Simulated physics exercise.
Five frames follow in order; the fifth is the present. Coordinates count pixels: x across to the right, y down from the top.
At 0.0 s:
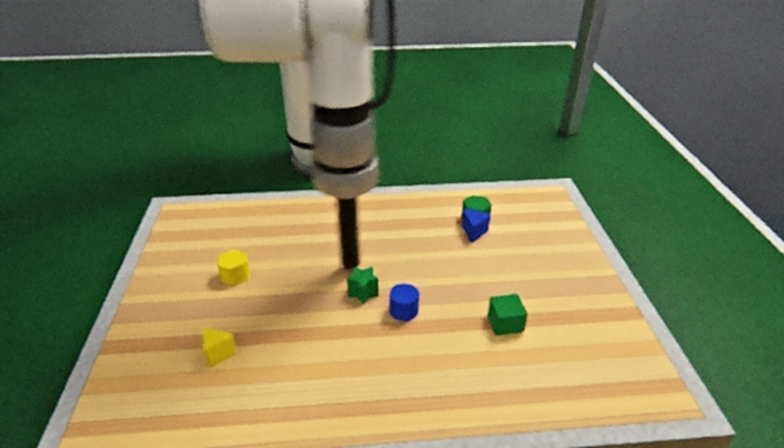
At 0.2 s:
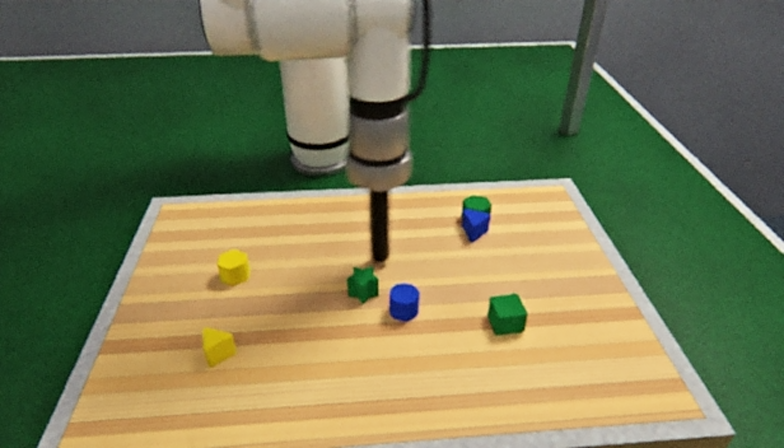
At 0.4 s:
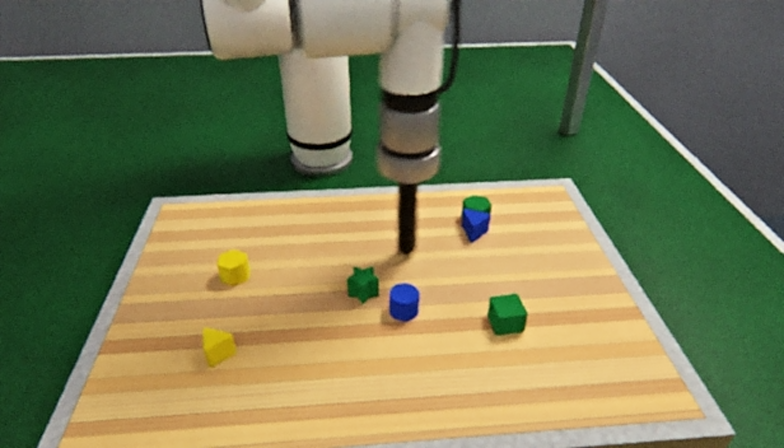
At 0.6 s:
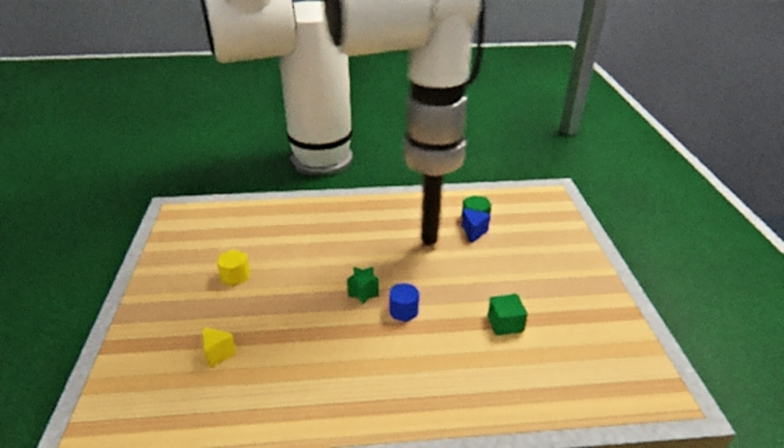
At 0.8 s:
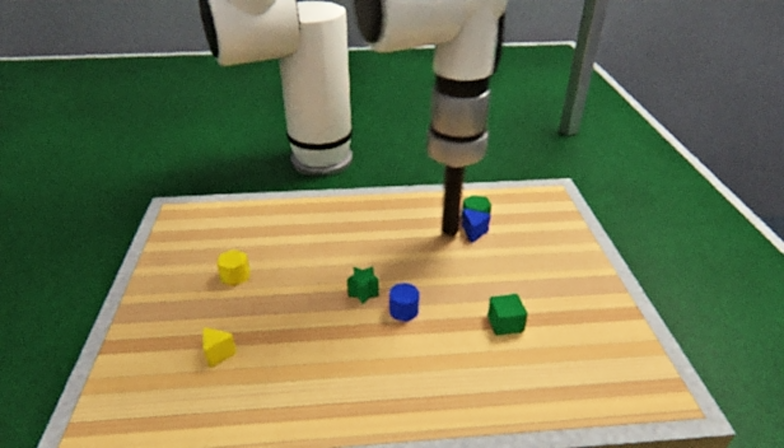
A white robot arm with a black rod pointing down moves steadily right and slightly away over a striped wooden board on a green floor, seen from above the near side by a still camera. Yellow pieces lie at left, a green star and blue cylinder near the middle, a green block at right. The rod nears a blue triangular piece beside a green one at the back, and every piece stays still.
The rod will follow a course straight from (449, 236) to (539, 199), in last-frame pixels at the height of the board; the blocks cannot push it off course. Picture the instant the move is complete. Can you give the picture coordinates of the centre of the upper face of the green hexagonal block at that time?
I'd expect the centre of its top face to be at (493, 185).
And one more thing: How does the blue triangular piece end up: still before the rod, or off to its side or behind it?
Slid off.
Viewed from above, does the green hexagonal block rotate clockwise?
No, that is not what happens.
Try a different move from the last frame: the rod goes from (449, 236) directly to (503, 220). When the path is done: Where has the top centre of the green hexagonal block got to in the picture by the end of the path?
I'd place it at (484, 194), taking the centre of its top.
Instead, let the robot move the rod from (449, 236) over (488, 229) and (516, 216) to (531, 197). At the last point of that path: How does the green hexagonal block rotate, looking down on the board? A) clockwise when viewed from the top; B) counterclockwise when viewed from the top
B: Counterclockwise when viewed from the top.
On the path given first. One third of the way, rod (481, 218); blue triangular piece (498, 213), turned 40° clockwise; green hexagonal block (487, 193), turned 35° anticlockwise.
Two thirds of the way, rod (511, 206); blue triangular piece (501, 213), turned 60° clockwise; green hexagonal block (493, 185), turned 105° anticlockwise.
At the end, rod (540, 194); blue triangular piece (501, 213), turned 60° clockwise; green hexagonal block (493, 185), turned 105° anticlockwise.
